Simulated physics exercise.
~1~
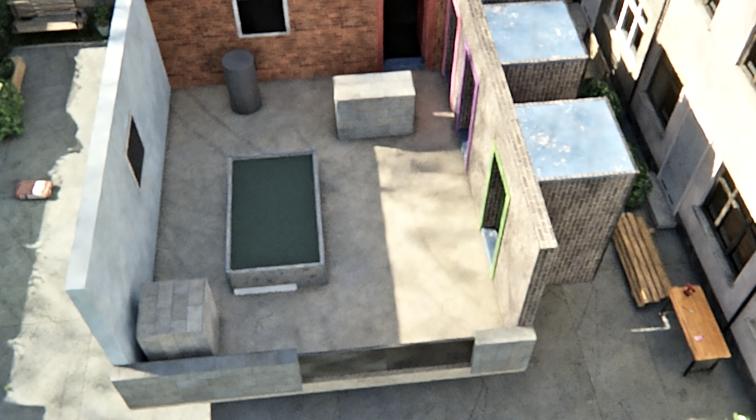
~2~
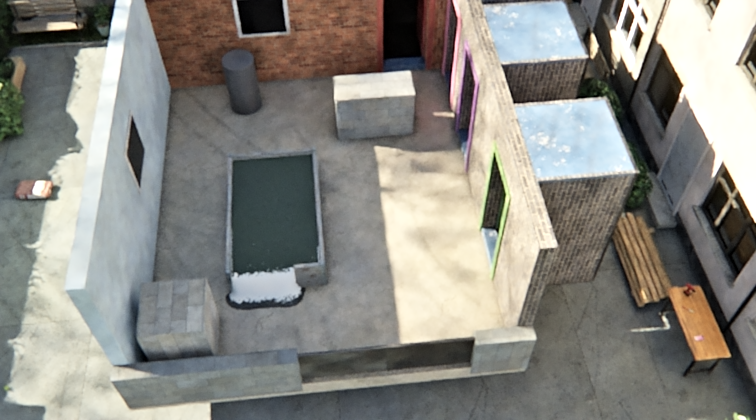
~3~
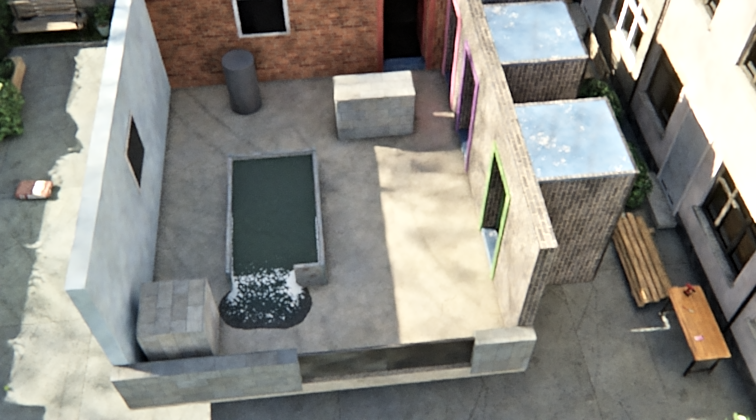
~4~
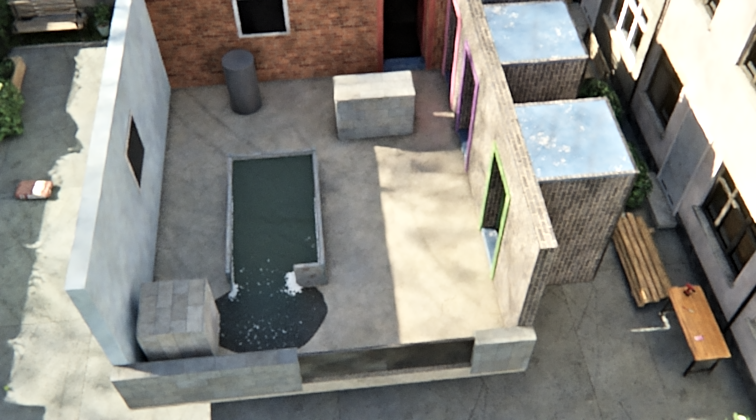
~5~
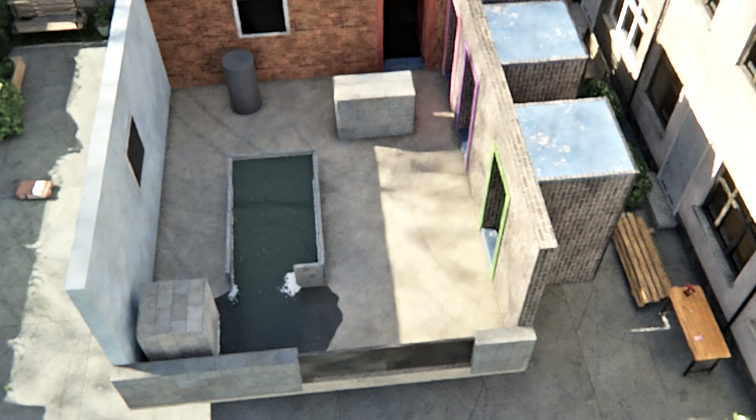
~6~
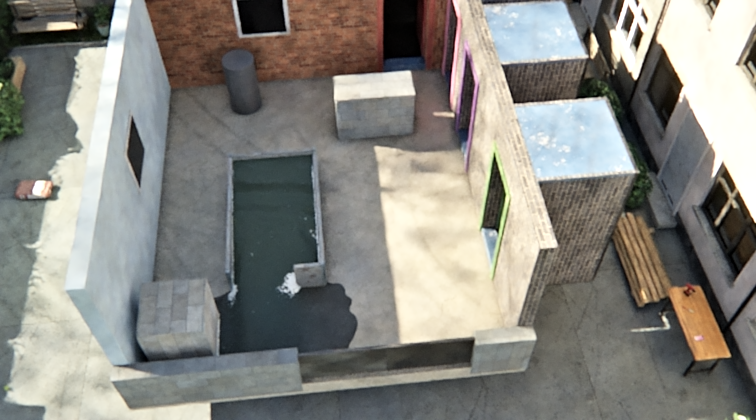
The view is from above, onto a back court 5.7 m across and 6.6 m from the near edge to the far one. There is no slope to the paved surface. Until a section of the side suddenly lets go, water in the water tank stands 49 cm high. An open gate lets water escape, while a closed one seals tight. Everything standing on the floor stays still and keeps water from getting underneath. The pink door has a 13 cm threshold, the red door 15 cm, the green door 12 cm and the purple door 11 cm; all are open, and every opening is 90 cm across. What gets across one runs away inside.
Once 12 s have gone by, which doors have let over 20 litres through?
Taking each door: The pink door has not let over 20 litres through; the red door has not let over 20 litres through; the green door has not let over 20 litres through; the purple door has not let over 20 litres through.
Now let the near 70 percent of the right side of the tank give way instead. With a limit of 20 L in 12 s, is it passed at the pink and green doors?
The pink door comes out less than that and the green door more than that.
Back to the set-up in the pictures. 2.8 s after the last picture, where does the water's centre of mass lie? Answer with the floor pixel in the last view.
Pixel position near (295, 280).
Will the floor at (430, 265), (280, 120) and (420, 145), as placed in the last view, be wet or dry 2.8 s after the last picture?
First spot submerged, second not yet wet, third not yet wet.
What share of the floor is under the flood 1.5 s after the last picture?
Roughly 20 % of the floor is wet.
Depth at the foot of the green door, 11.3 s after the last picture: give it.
Roughly 5.0 centimetres.
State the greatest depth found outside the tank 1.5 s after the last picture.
Depth: Approx. 36 cm.
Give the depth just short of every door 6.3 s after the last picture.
Centimetres: Pink 6 / red 9 / green 9 / purple 4.
Then, 0.7 s after the last picture water covers 10 % of the floor and is deepest (36 cm) near (228, 377); pink door not reached, red door not reached, green door not reached, purple door not reached.
Then, 1.5 s after the last picture water covers 20 % of the floor and is deepest (36 cm) near (156, 384); pink door not reached, red door not reached, green door not reached, purple door not reached.
Then, 2.8 s after the last picture water covers 40 % of the floor and is deepest (28 cm) near (156, 384); pink door not reached, red door not reached, green door 13 cm at the sill, 0 L in, purple door not reached.
Then, 6.3 s after the last picture water covers 80 % of the floor and is deepest (12 cm) near (144, 385); pink door 6 cm at the sill, 0 L in, red door 9 cm at the sill, 0 L in, green door 9 cm at the sill, 2 L in, purple door 4 cm at the sill, 0 L in.
Then, 11.3 s after the last picture water covers 100 % of the floor and is deepest (9 cm) near (224, 88); pink door 7 cm at the sill, 0 L in, red door 7 cm at the sill, 0 L in, green door 5 cm at the sill, 2 L in, purple door 4 cm at the sill, 0 L in.
